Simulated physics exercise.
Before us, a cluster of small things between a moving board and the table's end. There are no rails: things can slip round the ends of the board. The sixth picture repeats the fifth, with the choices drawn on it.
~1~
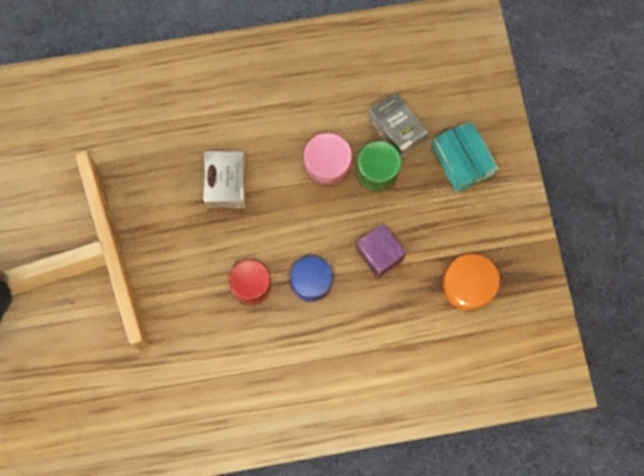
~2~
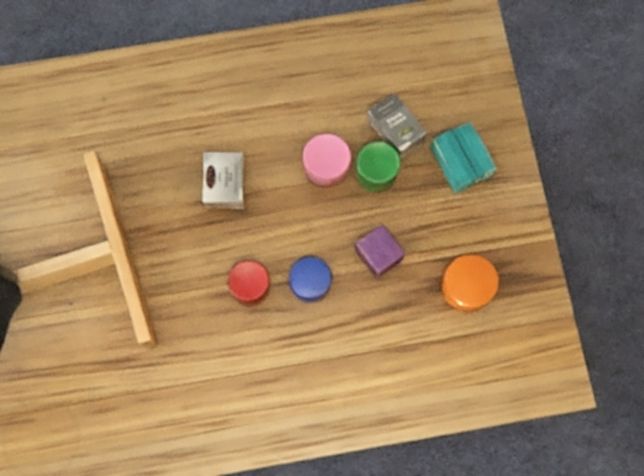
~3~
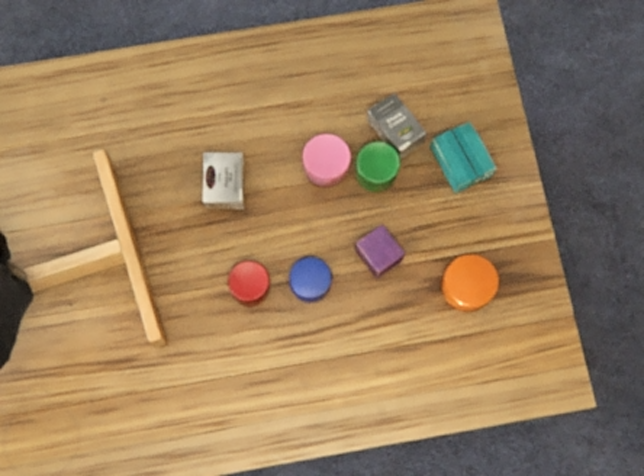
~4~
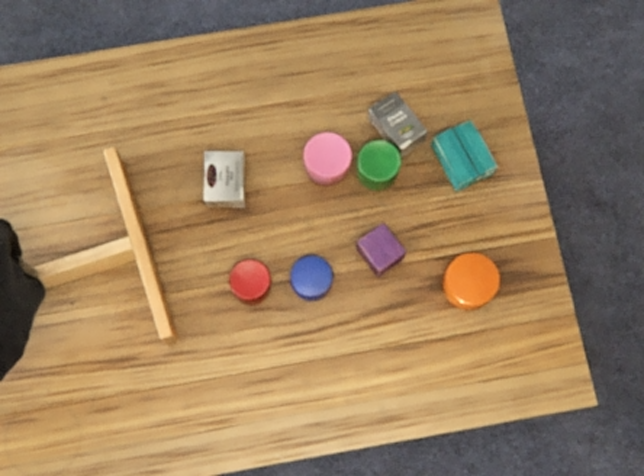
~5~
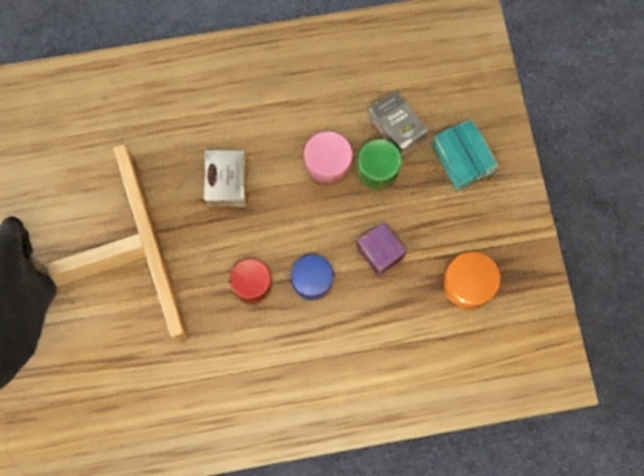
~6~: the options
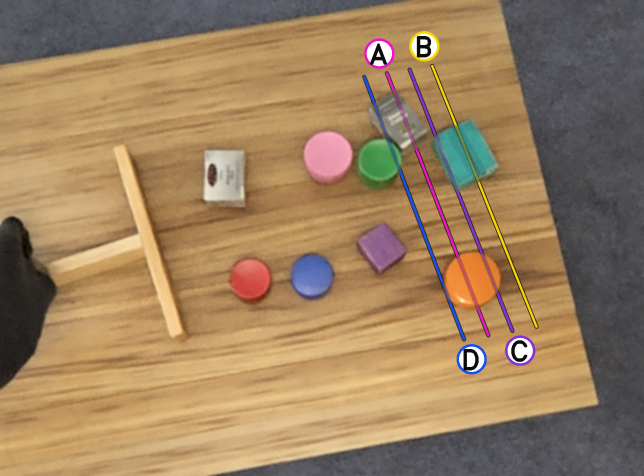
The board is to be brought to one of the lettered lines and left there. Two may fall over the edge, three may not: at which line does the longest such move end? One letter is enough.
No farther than B.
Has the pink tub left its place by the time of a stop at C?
By then, yes.
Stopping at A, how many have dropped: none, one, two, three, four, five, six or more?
The count is none.
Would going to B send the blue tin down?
By then, no.
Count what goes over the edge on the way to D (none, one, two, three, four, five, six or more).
The count is none.
On the copy, A at (436, 200); B at (483, 192); C at (459, 196); D at (413, 204).
On B. First, board (271, 217); white packet (279, 166); blue tin (351, 273).
Then, board (392, 196); turquoise box (477, 157); grey packet (448, 91).
Finally, board (484, 181); turquoise box over the edge; purple block (553, 208); one fallen.
By contrast, A is within the limit but short; C is within the limit but short; D is within the limit but short.
